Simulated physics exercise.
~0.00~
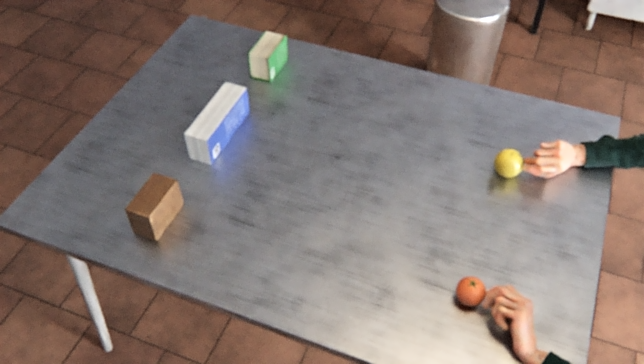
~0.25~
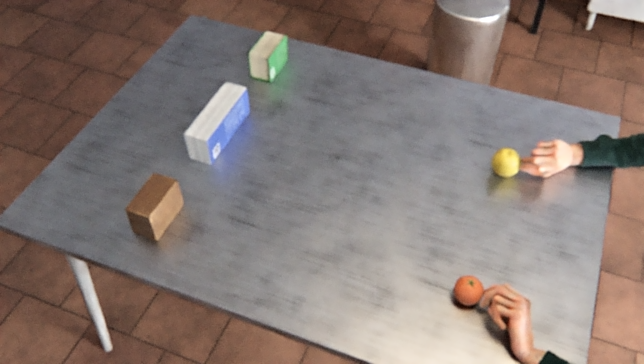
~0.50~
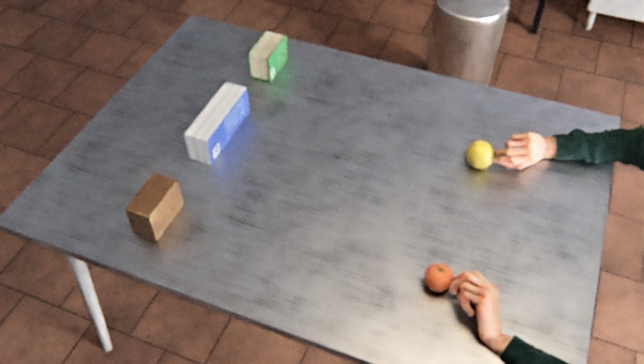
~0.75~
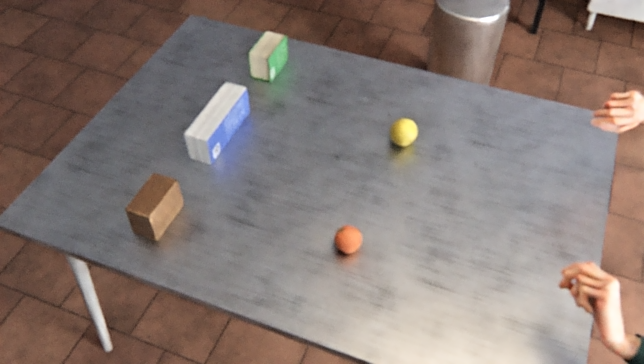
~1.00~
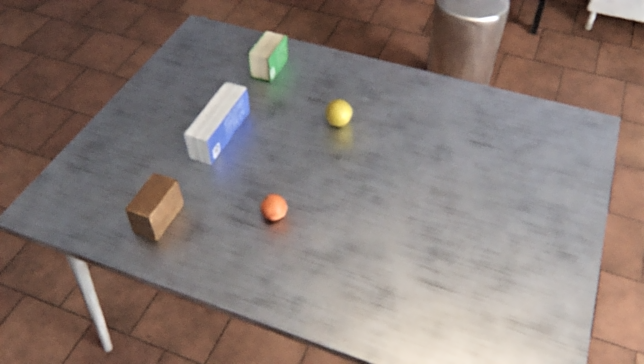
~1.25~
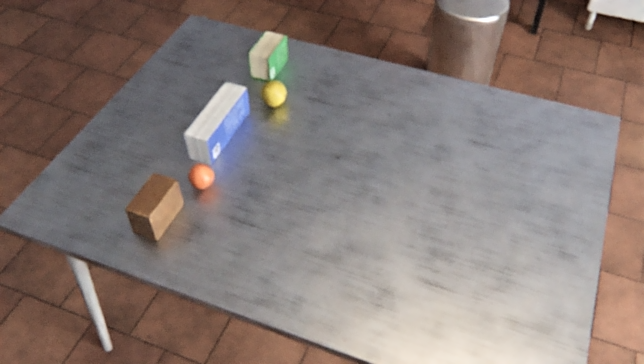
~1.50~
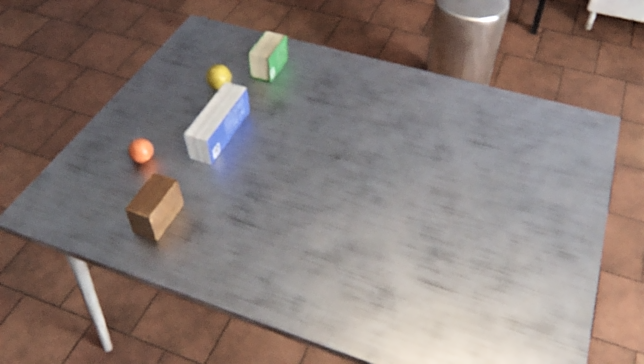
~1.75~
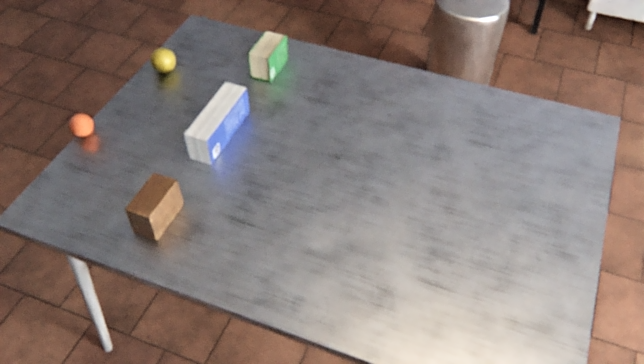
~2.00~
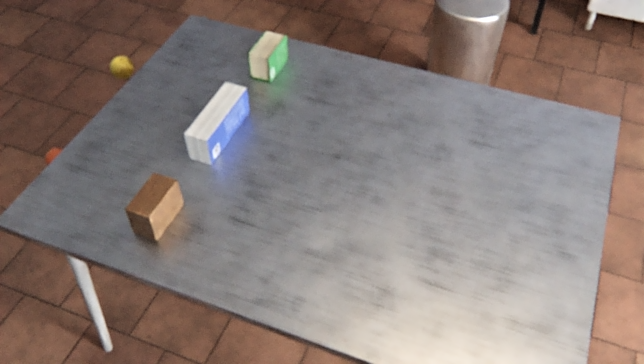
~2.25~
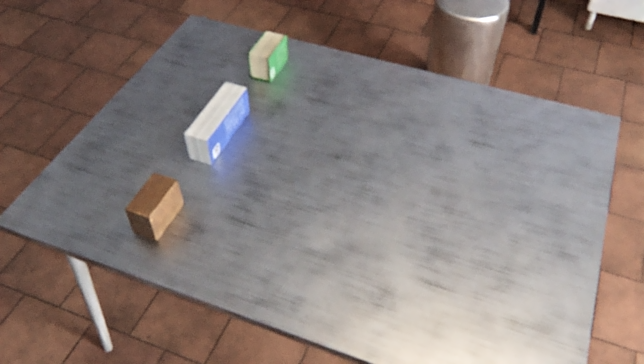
Yellow and orange fruits rolling left from two hands across a grey table, passing between blocks and dropping off the far edge.
